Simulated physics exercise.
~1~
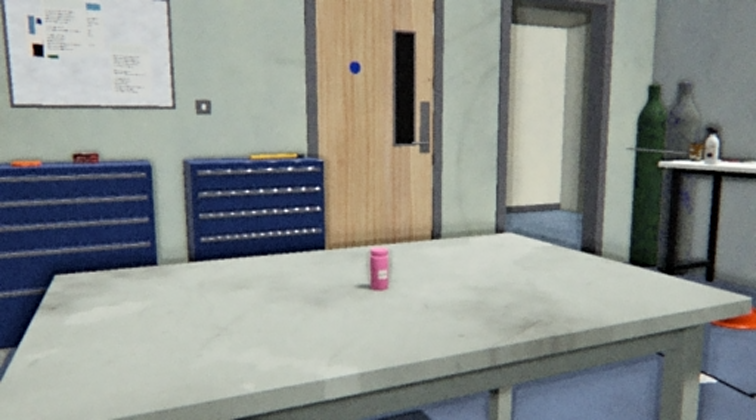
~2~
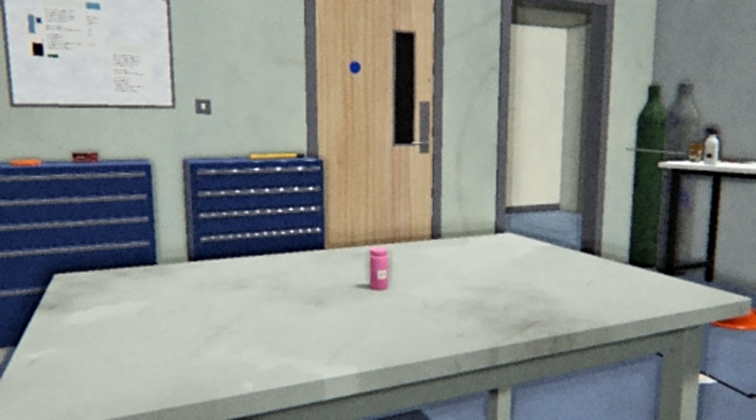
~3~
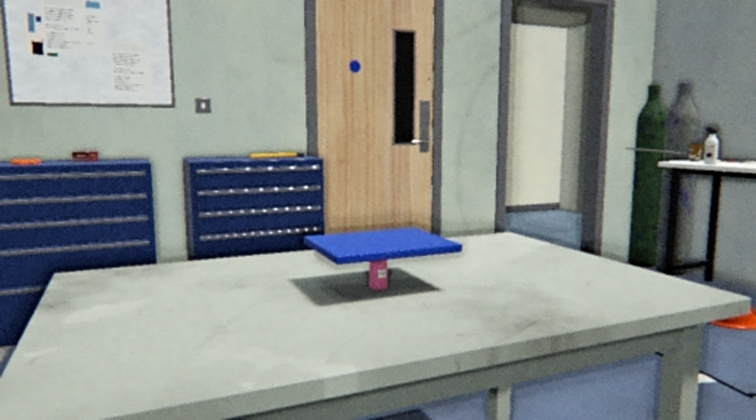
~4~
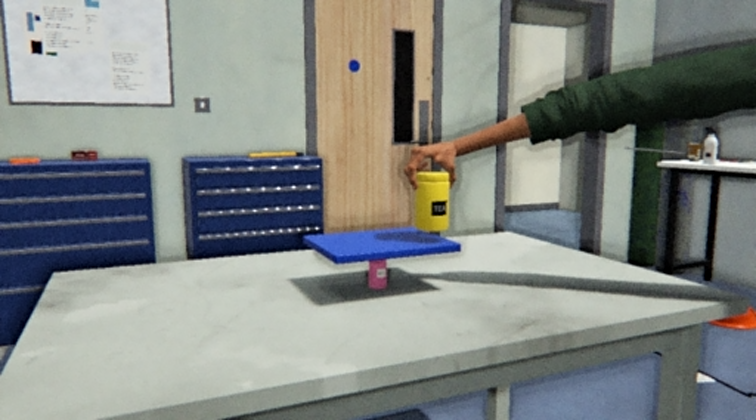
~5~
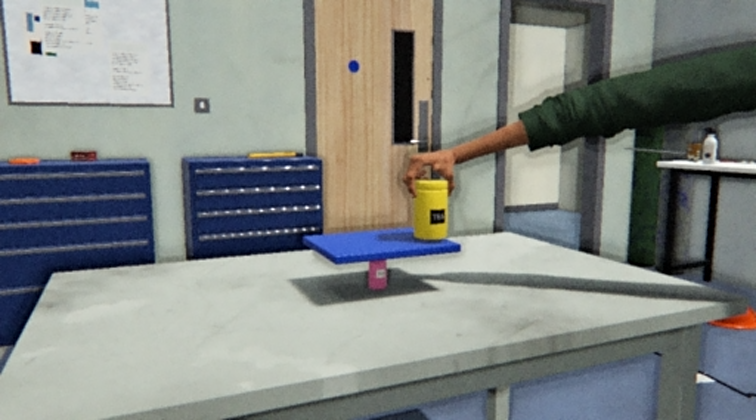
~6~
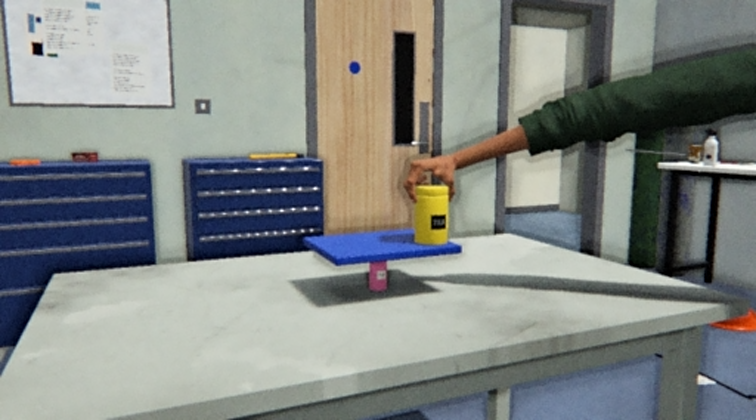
In this clip, a pink shaker stands alone on a table, then a flat blue board appears balanced across its top. A hand reaches in from the right and lowers a yellow jar onto the board's right side, keeping hold of it.
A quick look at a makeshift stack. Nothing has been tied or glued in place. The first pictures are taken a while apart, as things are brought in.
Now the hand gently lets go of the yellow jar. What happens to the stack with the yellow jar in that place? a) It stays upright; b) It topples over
Answer: B.
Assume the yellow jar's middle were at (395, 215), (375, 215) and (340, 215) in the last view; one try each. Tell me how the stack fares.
Try 1: Topples; try 2: Stands; try 3: Topples.
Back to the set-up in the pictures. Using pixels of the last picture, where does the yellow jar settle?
End position: Approximately (487, 276).
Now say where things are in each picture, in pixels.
In the first frame, the last thing is not in view yet; pink shaker (379, 269).
In the second frame, the last thing is not in view yet; pink shaker (379, 269).
In the third frame, the last thing is not in view yet; pink shaker (379, 268).
In the fourth frame, coming down; yellow jar (432, 201); pink shaker (378, 267).
In the fifth frame, coming down; yellow jar (431, 209); pink shaker (377, 268).
In the sixth frame, in place under the hand; yellow jar (431, 215); pink shaker (378, 269).
Then, 0.30 s on from there, yellow jar now fallen; blue lid turned 36° from how it was put; pink shaker shifted a little.
Then, 0.40 s on from there, blue lid turned 31° from how it was put; pink shaker shifted well along.
Then, 0.50 s on from there, blue lid now fallen; pink shaker shifted well along.
In the end, fallen, blue lid and yellow jar; moved from the start, pink shaker. At the end, from the last picture's camera, yellow jar near (487, 276). The stack loses its balance.
